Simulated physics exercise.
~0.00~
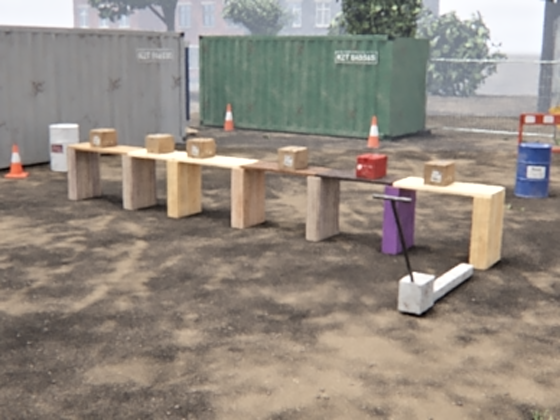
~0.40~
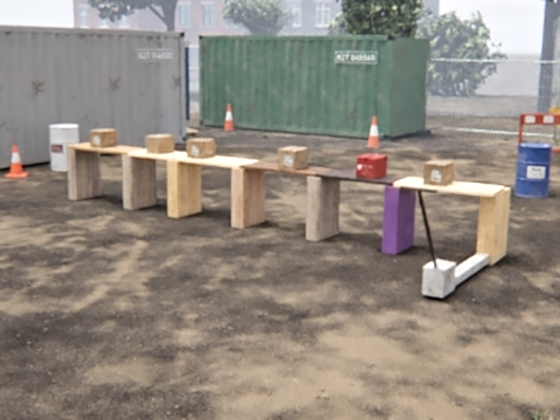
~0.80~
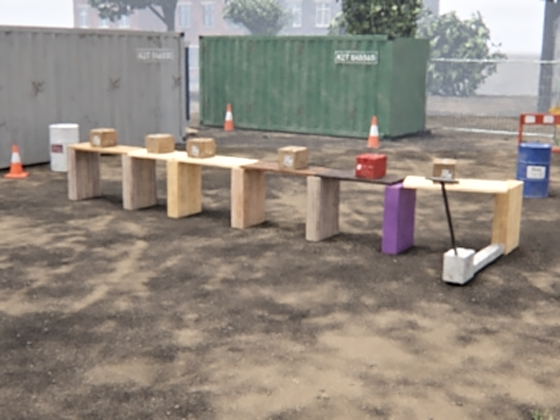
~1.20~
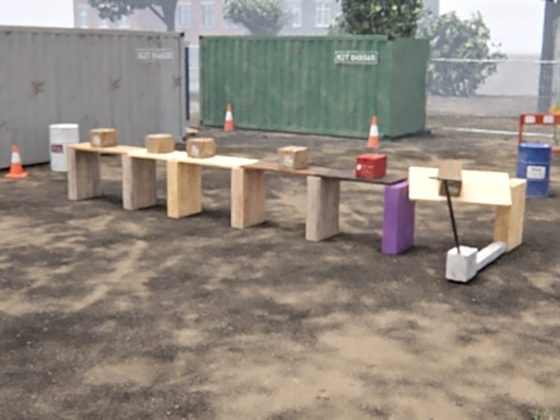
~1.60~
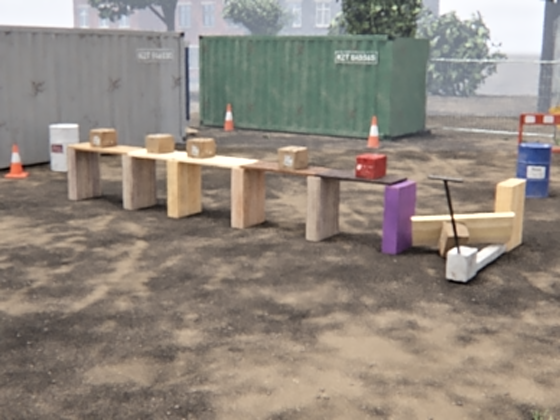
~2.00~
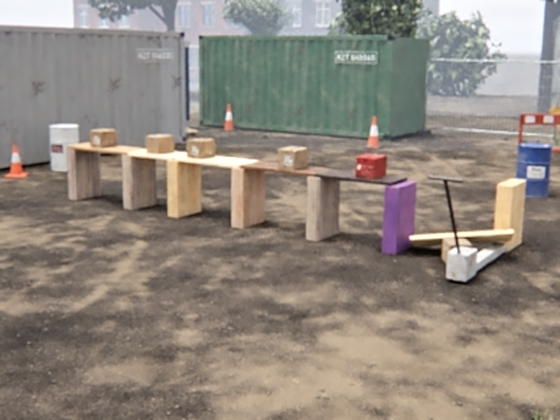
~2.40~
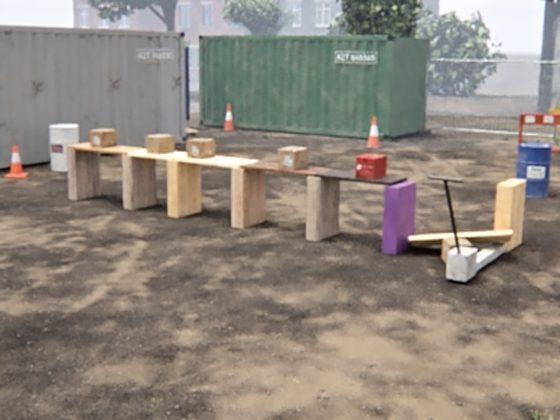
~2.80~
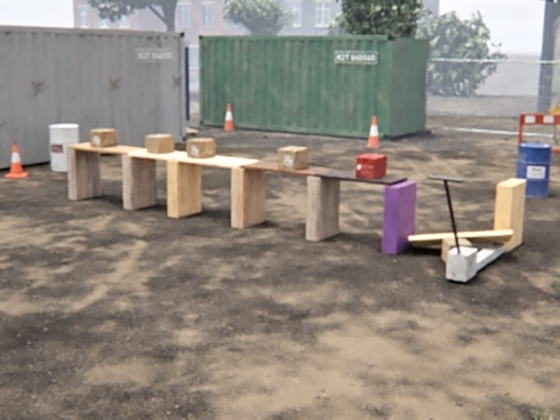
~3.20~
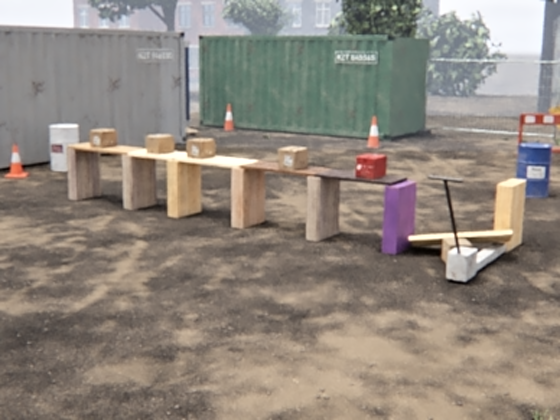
Row of boards on timber slabs holding cartons, a floor jack pushing the right end slab outward, the end board and carton dropping.
